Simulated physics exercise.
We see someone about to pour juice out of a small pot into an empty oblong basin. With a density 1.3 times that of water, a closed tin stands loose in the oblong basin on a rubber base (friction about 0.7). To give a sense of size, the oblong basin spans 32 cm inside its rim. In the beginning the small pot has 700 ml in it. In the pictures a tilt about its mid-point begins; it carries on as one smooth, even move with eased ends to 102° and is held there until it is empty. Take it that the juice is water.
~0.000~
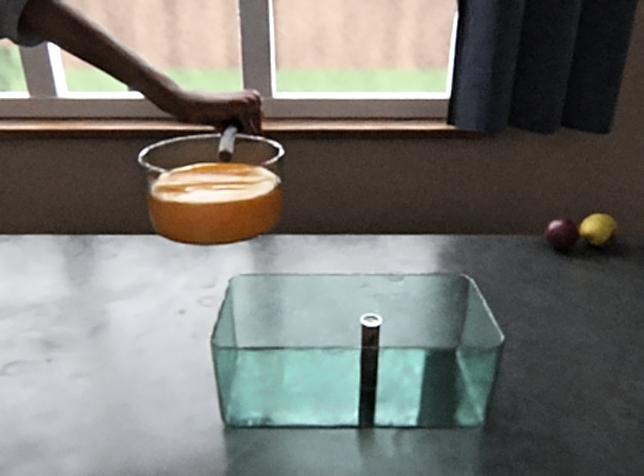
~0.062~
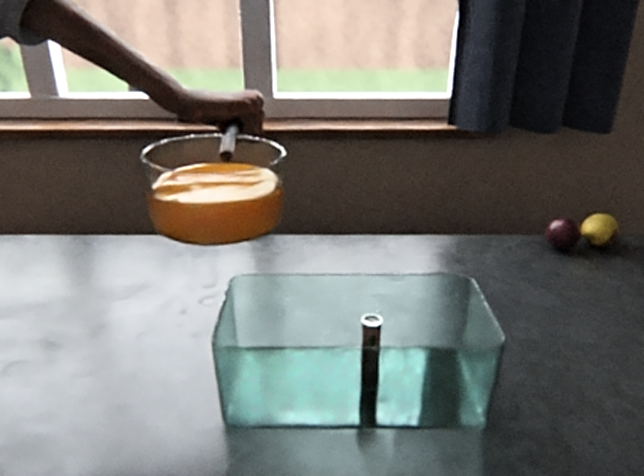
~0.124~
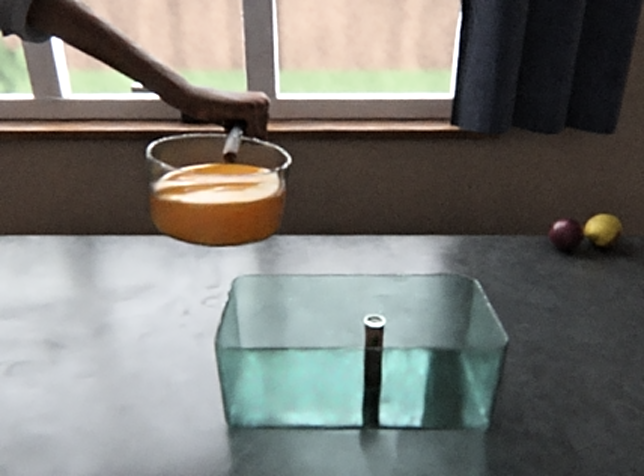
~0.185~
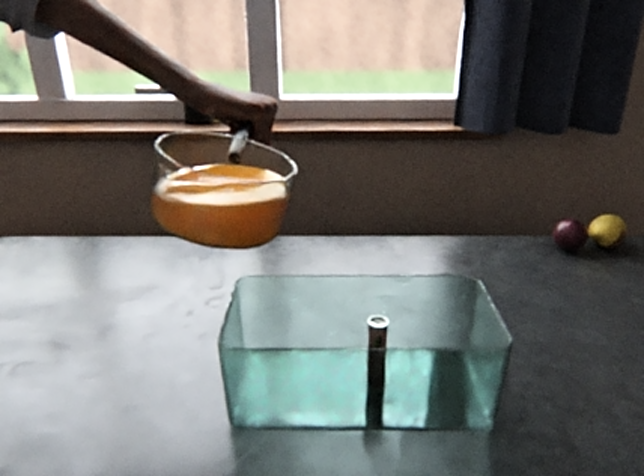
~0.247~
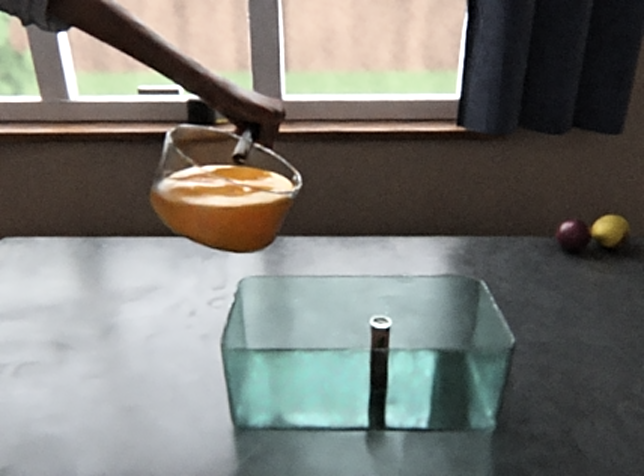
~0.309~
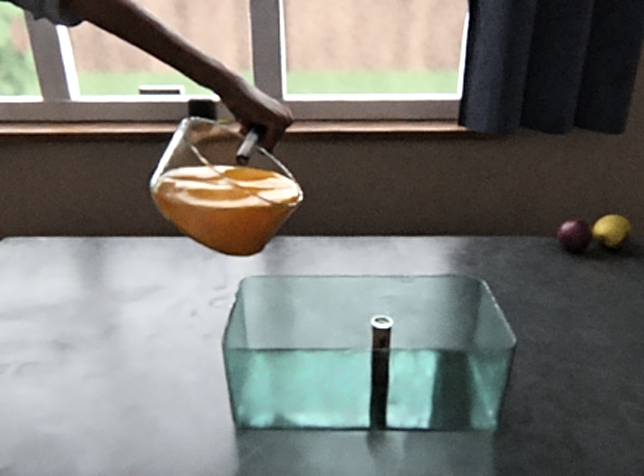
A glass pot of orange juice, held by a hand reaching in from the upper left, hangs above a dark grey tabletop, seen from the front and slightly above, before a window and dark curtain. Below it sits a clear greenish oblong basin with a slim dark tin standing inside, and a dark red and a yellow fruit lie at right. The hand shifts the pot slightly right, then tilts it steadily rightward.
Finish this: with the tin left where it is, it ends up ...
It ends up standing.
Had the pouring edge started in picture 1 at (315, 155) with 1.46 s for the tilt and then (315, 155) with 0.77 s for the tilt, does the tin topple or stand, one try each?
First it topples; then it goes over.
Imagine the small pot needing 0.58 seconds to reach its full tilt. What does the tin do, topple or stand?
In that case the tin stays vertical.
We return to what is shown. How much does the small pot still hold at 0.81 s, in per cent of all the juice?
Close to 10 percent of the whole amount.
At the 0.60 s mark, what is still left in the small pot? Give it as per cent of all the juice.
Some 36 per cent.
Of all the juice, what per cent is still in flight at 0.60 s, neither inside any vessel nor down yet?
42 per cent.
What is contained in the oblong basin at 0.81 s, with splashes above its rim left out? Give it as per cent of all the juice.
It works out near 80 per cent.
By 0.60 s the tilt is 90° and 36 per cent is still to pour; the tin stands where it began.
By 0.81 s the tilt is 102° and 10 per cent is still to pour; the tin stands 1 cm from where it began.
By 1.03 s the tilt is 102° and 1 per cent is still to pour; the tin stands where it began.
By 1.27 s the tilt is 102° and 0 per cent is still to pour; the tin leans 4°.
At rest the tin stands where it began.
